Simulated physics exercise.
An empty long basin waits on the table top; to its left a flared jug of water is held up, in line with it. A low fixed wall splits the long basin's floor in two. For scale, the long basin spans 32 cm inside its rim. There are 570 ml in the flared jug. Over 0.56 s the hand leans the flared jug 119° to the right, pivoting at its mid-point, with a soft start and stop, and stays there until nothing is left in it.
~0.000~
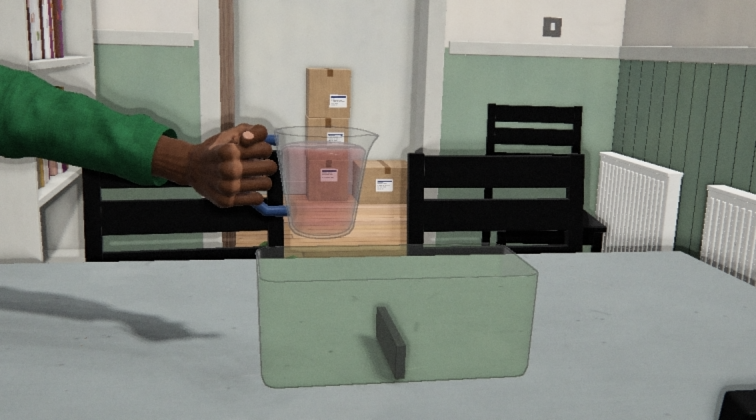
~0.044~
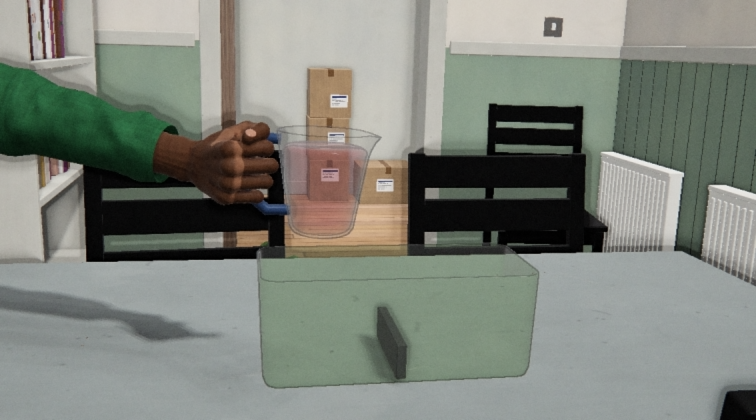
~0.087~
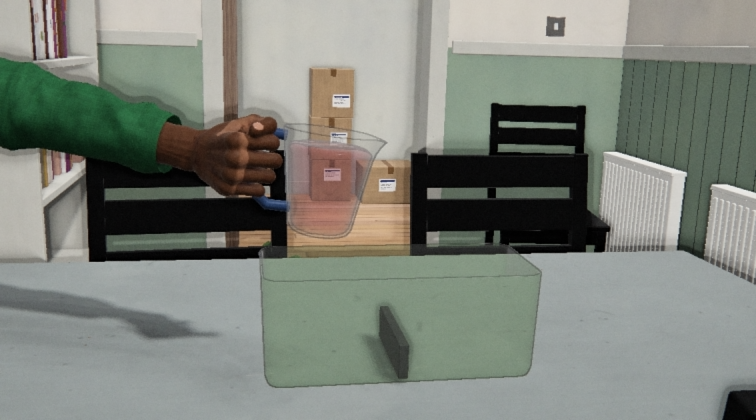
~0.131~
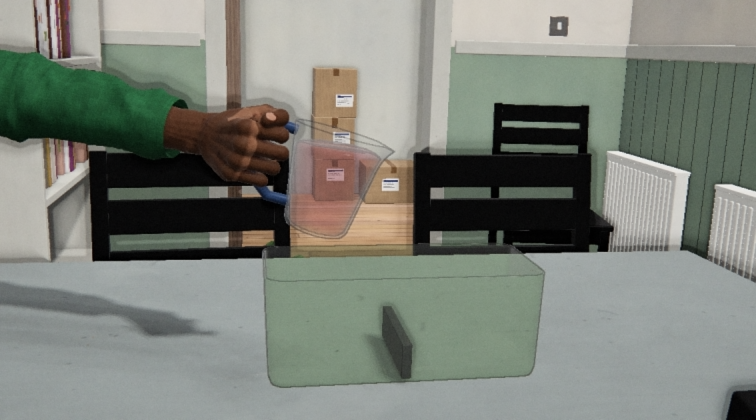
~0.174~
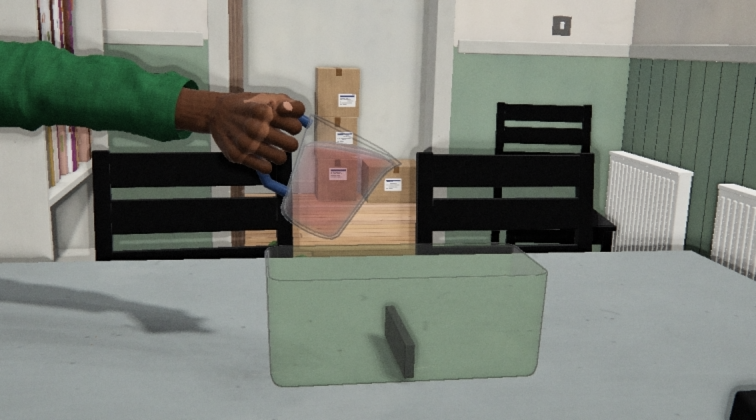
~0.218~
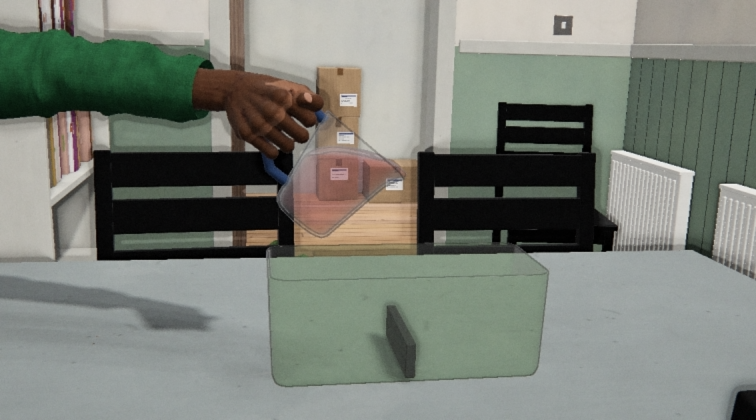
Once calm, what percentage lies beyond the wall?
The far part has some 68 per cent.
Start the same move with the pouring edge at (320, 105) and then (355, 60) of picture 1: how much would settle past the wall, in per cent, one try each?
First 15, then 50 per cent.
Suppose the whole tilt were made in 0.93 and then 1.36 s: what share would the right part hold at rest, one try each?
In turn about 85 and 90 per cent.
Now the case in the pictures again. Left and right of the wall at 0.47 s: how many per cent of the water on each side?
Left about 7, right about 44.
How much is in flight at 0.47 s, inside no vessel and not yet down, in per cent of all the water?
Near 14 in a hundred.
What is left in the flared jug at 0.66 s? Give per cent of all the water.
Some 2 per cent.
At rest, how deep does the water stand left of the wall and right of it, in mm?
Left about 8 mm, right about 18 mm.
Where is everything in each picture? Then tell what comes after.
In the first frame, it leans 0°; its right rim is at (379, 134); the water meets the walls at (280, 146) and (366, 147); the long basin's rim runs from (258, 265) to (520, 260); the wall's top is at (390, 326).
In the second frame, it leans 2°; its right rim is at (381, 136); the water meets the walls at (282, 145) and (367, 148).
In the third frame, it leans 7°; its right rim is at (387, 141); the water meets the walls at (288, 143) and (372, 150).
In the fourth frame, it leans 15°; its right rim is at (395, 150); the water meets the walls at (296, 142) and (381, 153).
In the fifth frame, it leans 26°; its right rim is at (402, 162); the water meets the walls at (302, 146) and (392, 158).
In the sixth frame, it leans 39°; its right rim is at (405, 178); the water meets the walls at (296, 165) and (390, 163); 1 per cent is over the edge.
After 0.47 s the tilt is 112° and 35 per cent is still to pour, 7 is left of the wall and 44 right of it.
After 0.66 s the tilt is 119° and 2 per cent is still to pour, 27 is left of the wall and 68 right of it.
After 0.85 s the tilt is 119° and 0 per cent is still to pour, 30 is left of the wall and 68 right of it.
After 1.06 s the tilt is 119° and 0 per cent is still to pour, 30 is left of the wall and 68 right of it.
In the end 30 per cent lies left of the wall, 68 right of it and 2 outside.
